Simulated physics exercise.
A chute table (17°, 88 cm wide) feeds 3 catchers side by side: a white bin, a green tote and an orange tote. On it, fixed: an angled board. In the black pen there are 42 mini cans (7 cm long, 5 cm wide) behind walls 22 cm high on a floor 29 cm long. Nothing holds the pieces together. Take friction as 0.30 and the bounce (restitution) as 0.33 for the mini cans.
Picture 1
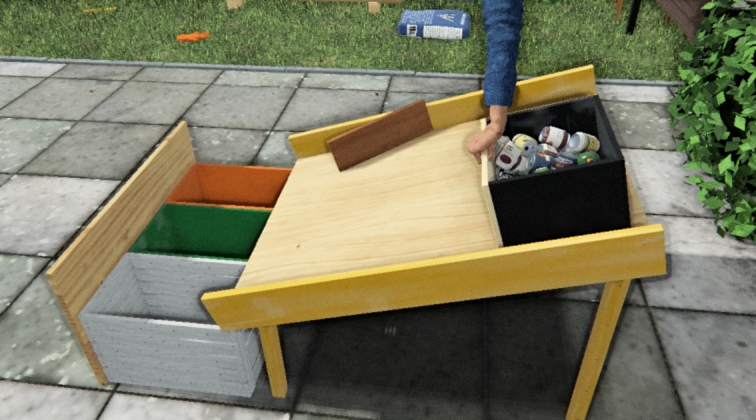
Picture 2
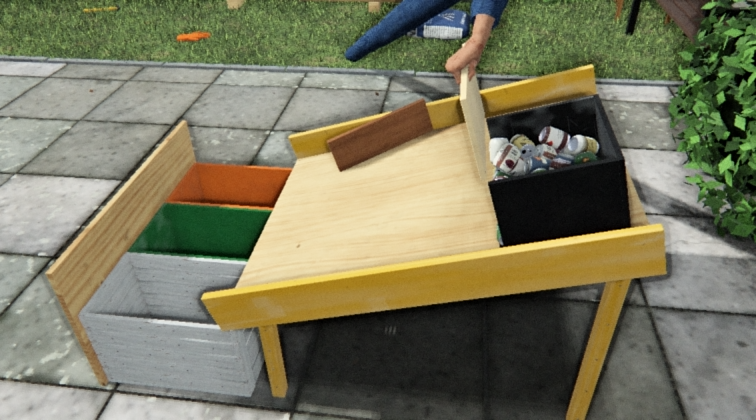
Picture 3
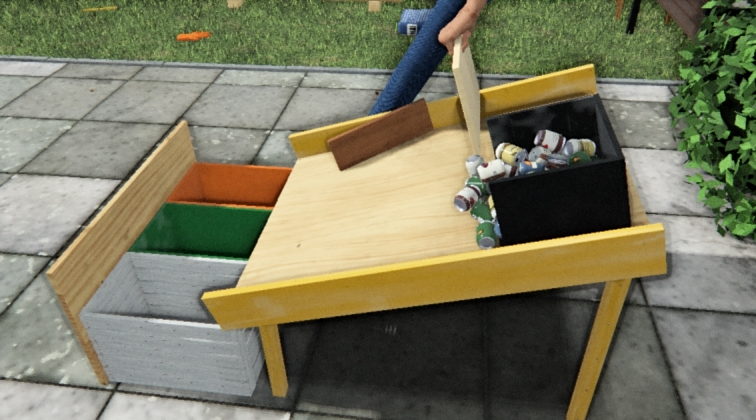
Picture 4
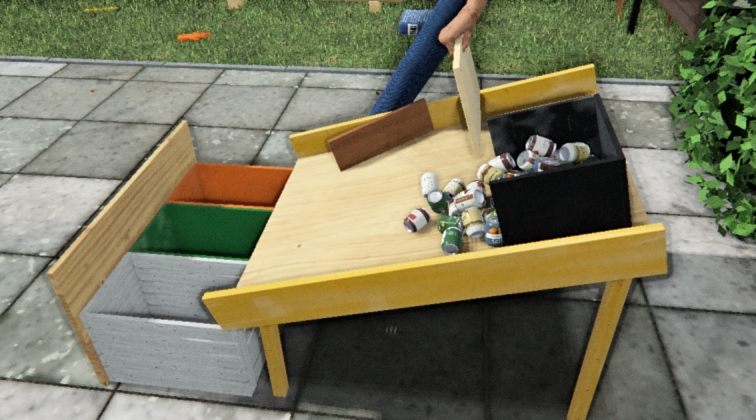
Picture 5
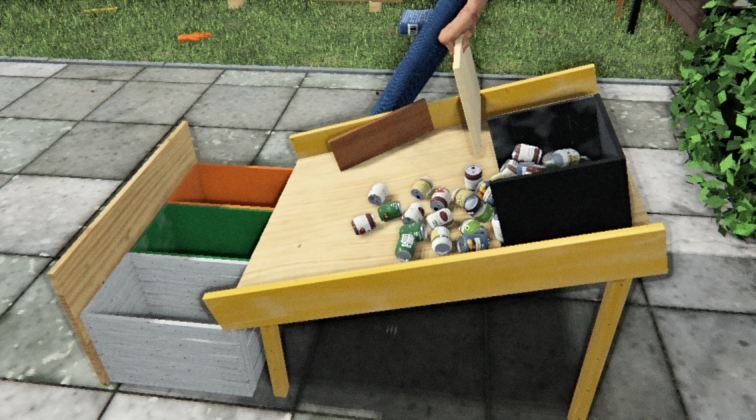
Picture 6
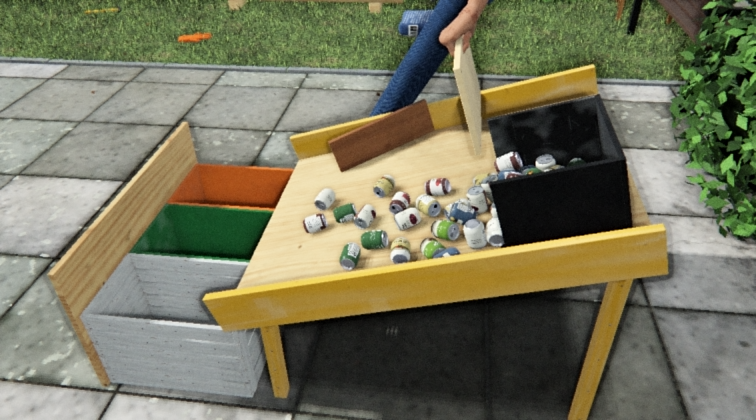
We see a hand lift a wooden panel from the side of a black pen on a sloping table, and small cans tumble out and spread leftward across the board toward the orange, green and white bins.
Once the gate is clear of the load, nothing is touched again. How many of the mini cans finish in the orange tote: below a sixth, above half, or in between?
Ending in the orange tote: Less than a sixth of them.
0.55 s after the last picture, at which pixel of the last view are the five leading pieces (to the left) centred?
At about (198, 257).
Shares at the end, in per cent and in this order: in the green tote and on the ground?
Roughly 50 and 0 per cent.
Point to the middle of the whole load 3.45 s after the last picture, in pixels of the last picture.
Around (200, 303).
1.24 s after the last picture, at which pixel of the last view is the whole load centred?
Near (209, 294).
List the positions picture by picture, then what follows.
In the first frame (we follow the rim corner now nearest the camera), black pen at (618, 159); orange tote at (285, 210); nothing out yet.
Black pen at (618, 159), in the second frame.
Black pen at (618, 158); 7 out, in the third frame.
Black pen at (619, 158); 13 out, the lowest can at (417, 220), in the fourth frame.
Black pen at (619, 158); 17 out, the lowest can at (364, 224), in the fifth frame.
Black pen at (619, 159); orange tote at (286, 210); 22 out, the lowest can at (315, 224), in the sixth frame.
Then, 0.55 s after the last picture, 6 still in the black pen, 2 in the white bin, 4 in the green tote, 2 in the orange tote, 27 on the slope and 1 in the air.
Then, 1.24 s after the last picture, 3 still in the black pen, 11 in the white bin, 13 in the green tote, 2 in the orange tote, 11 on the slope and 2 in the air.
Then, 2.21 s after the last picture, 2 still in the black pen, 17 in the white bin, 19 in the green tote, 2 in the orange tote and 2 on the slope.
Final count (3.45 s after the last picture), 17 in the white bin, 20 in the green tote, 2 in the orange tote and 3 on the slope. Asked share, 2 of 42, 5 per cent.
